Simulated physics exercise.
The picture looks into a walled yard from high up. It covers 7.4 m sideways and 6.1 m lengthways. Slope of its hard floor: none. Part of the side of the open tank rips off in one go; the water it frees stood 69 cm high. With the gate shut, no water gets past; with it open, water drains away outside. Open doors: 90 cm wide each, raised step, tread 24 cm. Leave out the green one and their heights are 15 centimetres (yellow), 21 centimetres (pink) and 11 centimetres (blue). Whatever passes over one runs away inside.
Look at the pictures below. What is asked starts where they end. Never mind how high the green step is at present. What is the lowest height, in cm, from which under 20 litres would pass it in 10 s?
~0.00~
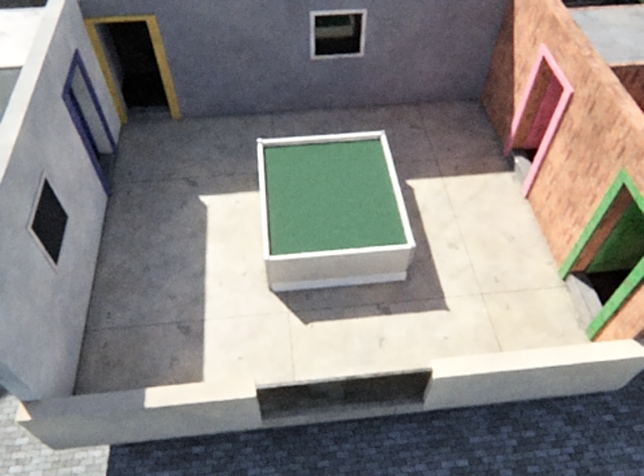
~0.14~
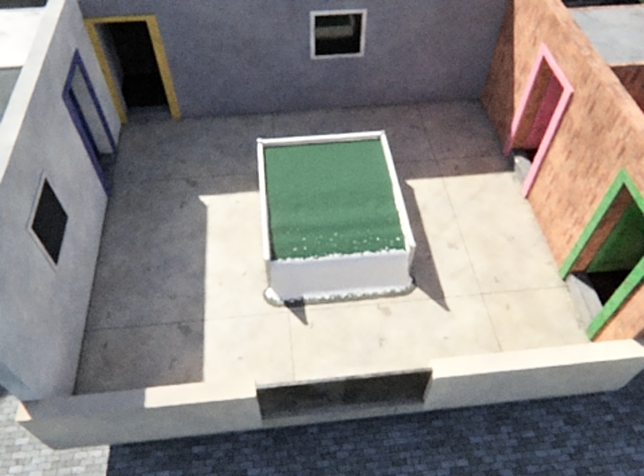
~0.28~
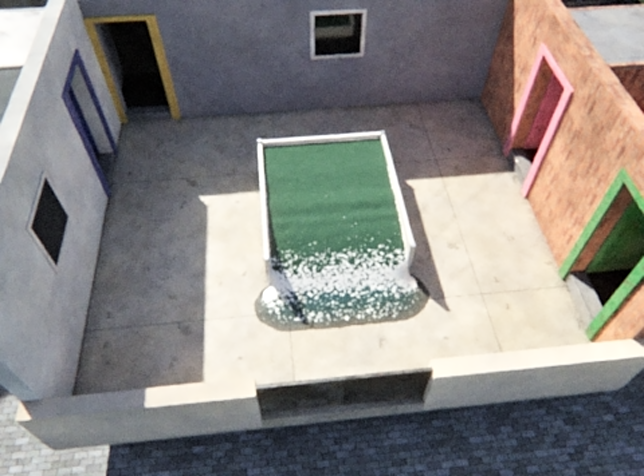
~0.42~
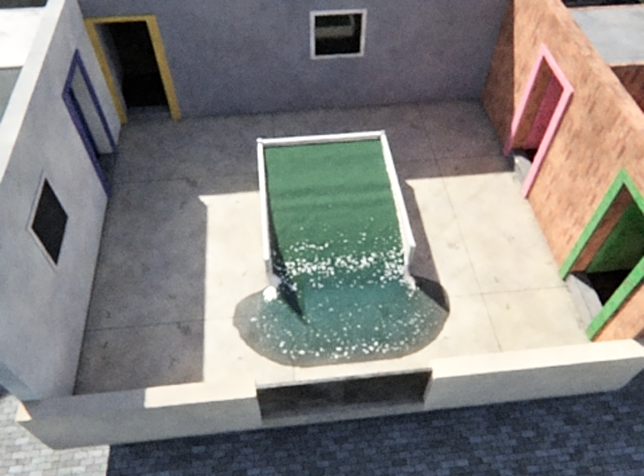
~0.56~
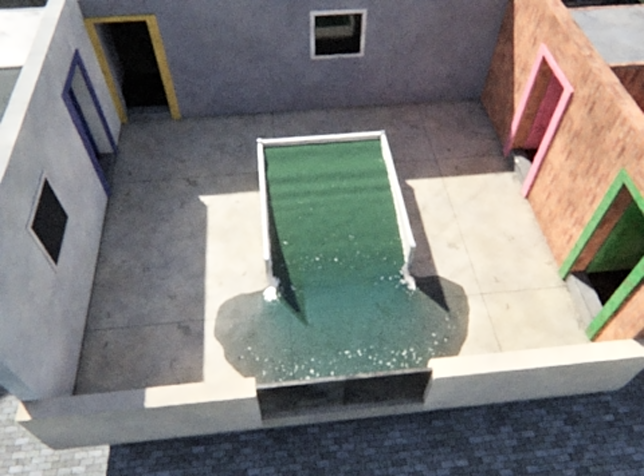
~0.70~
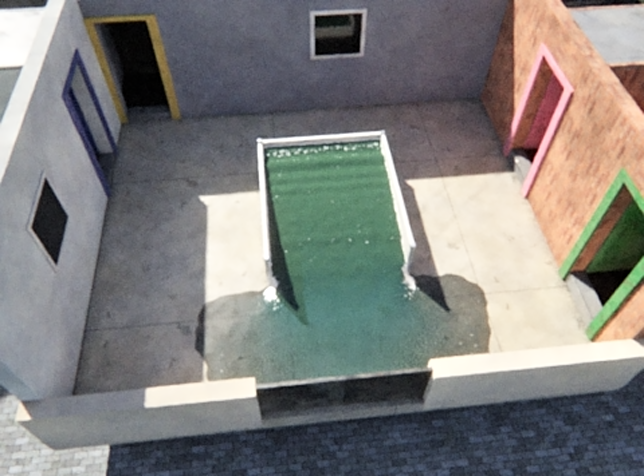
26 cm.
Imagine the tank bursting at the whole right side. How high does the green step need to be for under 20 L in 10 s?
Close to 22 cm at the least.
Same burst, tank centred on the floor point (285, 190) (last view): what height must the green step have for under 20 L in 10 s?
I'd put it at close to 22 cm.
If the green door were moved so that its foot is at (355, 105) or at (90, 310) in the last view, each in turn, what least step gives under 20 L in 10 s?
You'd want about 9.0 cm there first, then about 16 cm.
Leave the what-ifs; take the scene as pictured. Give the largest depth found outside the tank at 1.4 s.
About 49 cm.
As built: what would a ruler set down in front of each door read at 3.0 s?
In cm: Yellow 0, green 31, pink 2, blue 0.
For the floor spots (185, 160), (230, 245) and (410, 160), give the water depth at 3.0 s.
0, 0 and 0 cm, respectively.
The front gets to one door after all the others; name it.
That would be the yellow door.
After 1.4 s water covers 20 % of the floor, deepest (49 cm) near (350, 380); it has not reached the green door.
After 3.0 s water covers 40 % of the floor, deepest (40 cm) near (604, 366); 31 cm at the green door, 14 litres in over its 23 cm step.
After 10.0 s water covers 100 % of the floor, deepest (16 cm) near (308, 164); 6 cm at the green door, 39 litres in over its 23 cm step.
At the green door as built, the water arrived by 2.0 s and peaked near 31 cm at 2.8 s.
Run again over the same 10 s with other heights there, 48 litres in over 22 cm, 7 litres over 29.5 cm. The limit of 20 litres is kept from about 26 cm up.
